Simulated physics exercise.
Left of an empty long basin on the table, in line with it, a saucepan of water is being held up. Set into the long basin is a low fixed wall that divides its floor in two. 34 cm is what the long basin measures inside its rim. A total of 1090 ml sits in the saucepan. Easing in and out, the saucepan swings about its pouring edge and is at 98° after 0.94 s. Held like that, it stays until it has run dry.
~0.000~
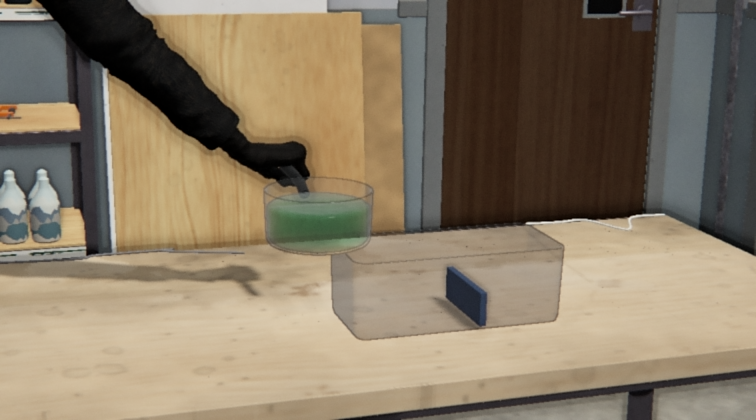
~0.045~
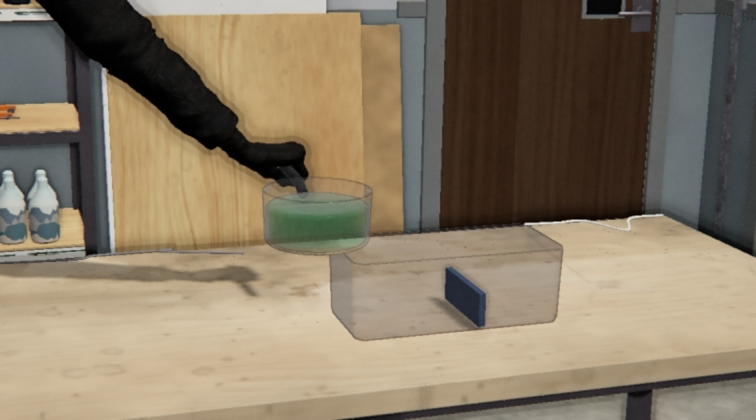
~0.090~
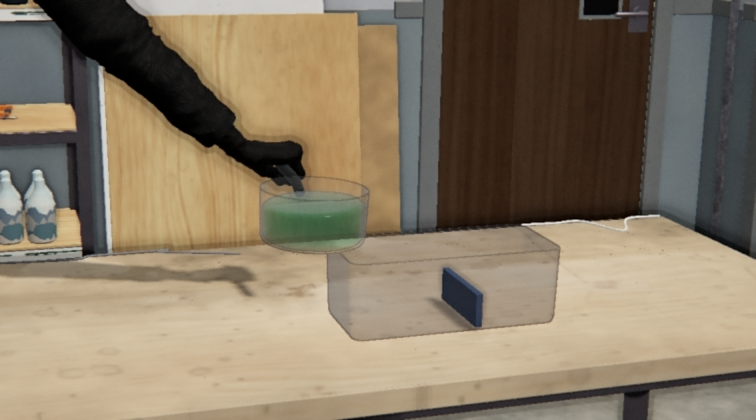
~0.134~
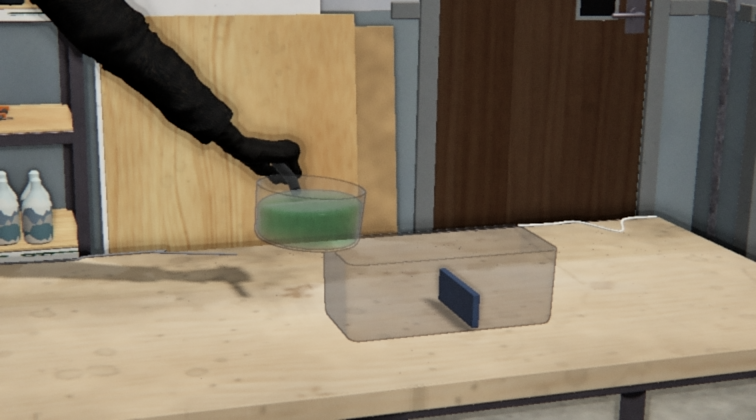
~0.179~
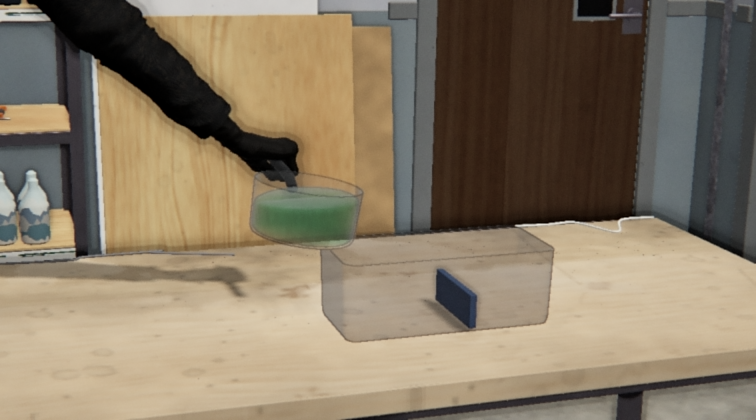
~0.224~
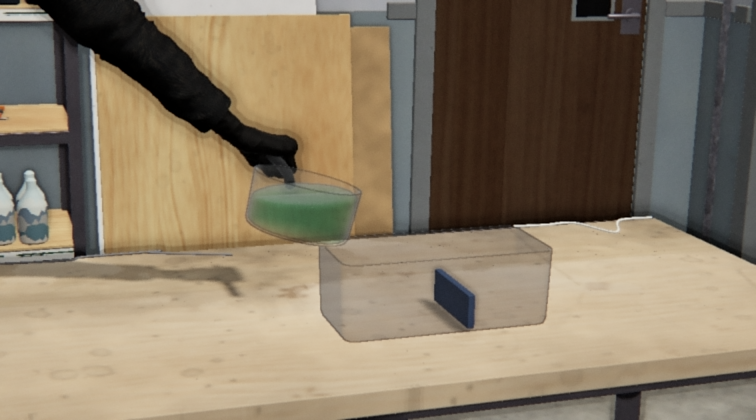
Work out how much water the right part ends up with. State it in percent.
I would put it at 4 per cent.
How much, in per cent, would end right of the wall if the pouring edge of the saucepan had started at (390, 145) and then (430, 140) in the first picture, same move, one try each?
In turn about 50 and 80 per cent.
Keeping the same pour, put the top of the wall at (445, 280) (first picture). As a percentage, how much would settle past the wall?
Then it comes to around 25 per cent.
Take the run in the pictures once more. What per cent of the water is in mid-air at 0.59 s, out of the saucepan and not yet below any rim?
Around 28 in a hundred.
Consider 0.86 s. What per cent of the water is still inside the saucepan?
Around 14 in a hundred is still there.
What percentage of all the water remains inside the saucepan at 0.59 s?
Near 68 in a hundred.
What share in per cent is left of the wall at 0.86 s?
About 66 percent.
Then, 0.59 s in, the tilt is 68° and 68 per cent is still to pour, 4 is left of the wall and 0 right of it.
Then, 0.86 s in, the tilt is 96° and 14 per cent is still to pour, 66 is left of the wall and 1 right of it.
Then, 1.14 s in, the tilt is 98° and 2 per cent is still to pour, 87 is left of the wall and 3 right of it.
Then, 1.44 s in, the tilt is 98° and 0 per cent is still to pour, 92 is left of the wall and 4 right of it.
Finally, 92 per cent lies left of the wall, 4 right of it and 4 outside.
